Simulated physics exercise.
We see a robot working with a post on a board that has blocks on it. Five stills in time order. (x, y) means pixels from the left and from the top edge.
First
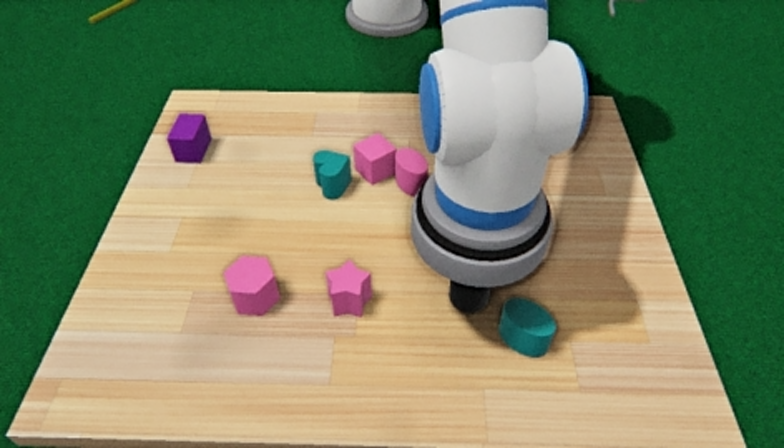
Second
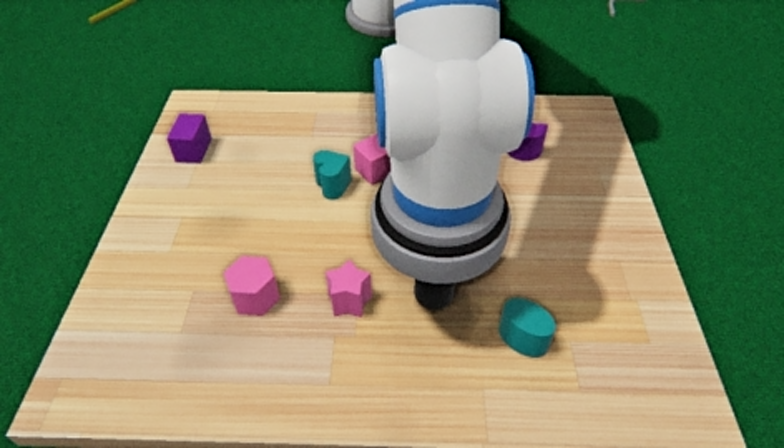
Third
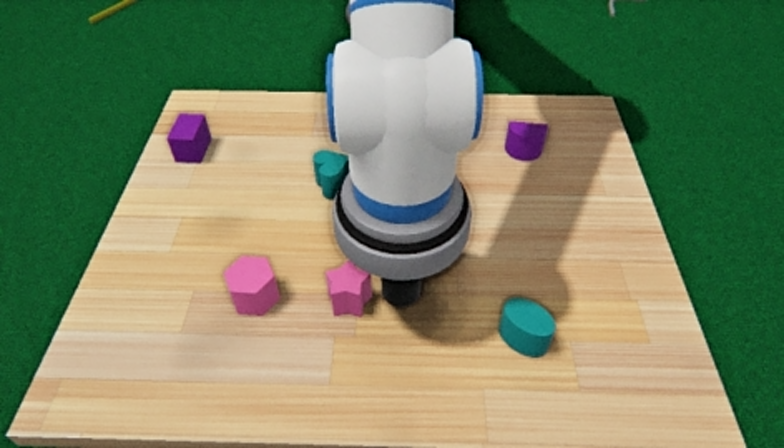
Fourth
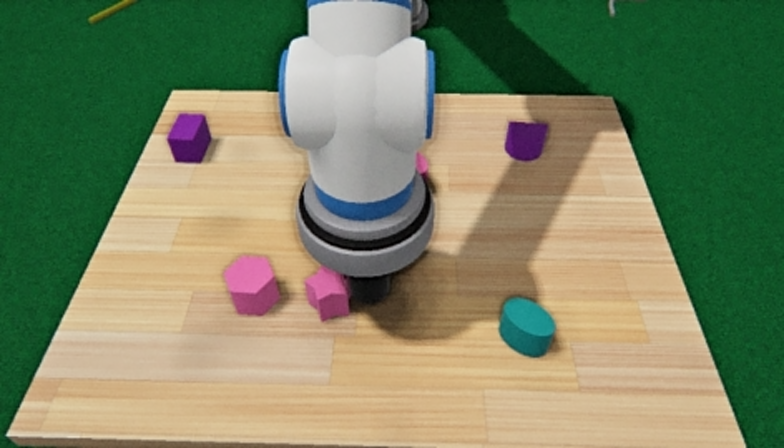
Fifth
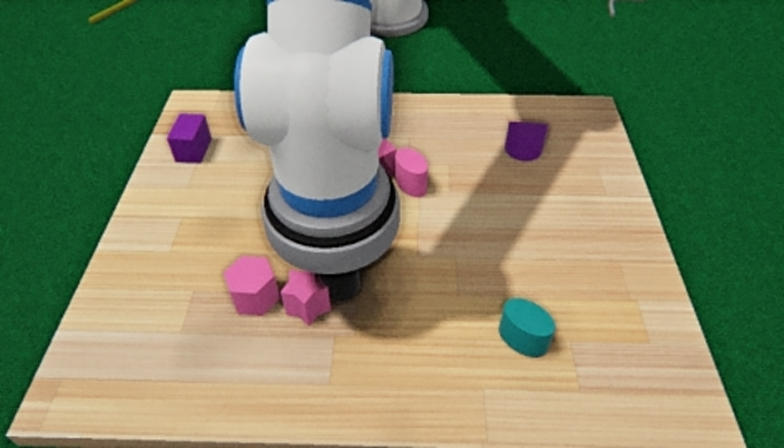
A light wooden board lies on a green surface, seen from above at an angle by a still camera. A white and blue robot arm with a black post stands over pink, teal and purple blocks, a pink hexagonal one and a pink star at the front left. The arm sweeps leftward, its post reaching the star and pushing it left, turning it, up close beside the hexagonal block.
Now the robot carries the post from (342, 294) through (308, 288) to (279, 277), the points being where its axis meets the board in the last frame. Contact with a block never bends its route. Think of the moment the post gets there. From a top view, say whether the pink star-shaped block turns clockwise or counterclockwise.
It swings round anticlockwise.
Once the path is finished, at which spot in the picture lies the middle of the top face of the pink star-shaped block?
The top centre is at (269, 287).
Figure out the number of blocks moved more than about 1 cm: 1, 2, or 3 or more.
I expect two blocks to move.
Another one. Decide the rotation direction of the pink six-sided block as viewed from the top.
Looking down on the board, it turns clockwise.
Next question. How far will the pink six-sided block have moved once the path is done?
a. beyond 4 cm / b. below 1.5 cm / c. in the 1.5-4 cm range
The one that fits is c, in the 1.5-4 cm range.
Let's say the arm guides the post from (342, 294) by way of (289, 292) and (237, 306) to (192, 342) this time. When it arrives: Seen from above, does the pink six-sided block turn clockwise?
Yes.
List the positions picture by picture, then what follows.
In the first frame, post's lower end (468, 298); pink six-sided block (249, 274); pink star-shaped block (347, 278).
In the second frame, post (434, 295); blocks still.
In the third frame, post (401, 293); blocks still.
In the fourth frame, post (370, 290); pink star-shaped block (328, 281).
In the fifth frame, post (341, 287); pink six-sided block (249, 274); pink star-shaped block (304, 283).
The first path, step by step. Halfway along, post (307, 282); pink six-sided block (232, 275), turned 15° clockwise; pink star-shaped block (275, 287), turned 20° anticlockwise.
At the end, post (277, 270); pink six-sided block (225, 277), turned 35° clockwise; pink star-shaped block (269, 287), turned 50° anticlockwise.
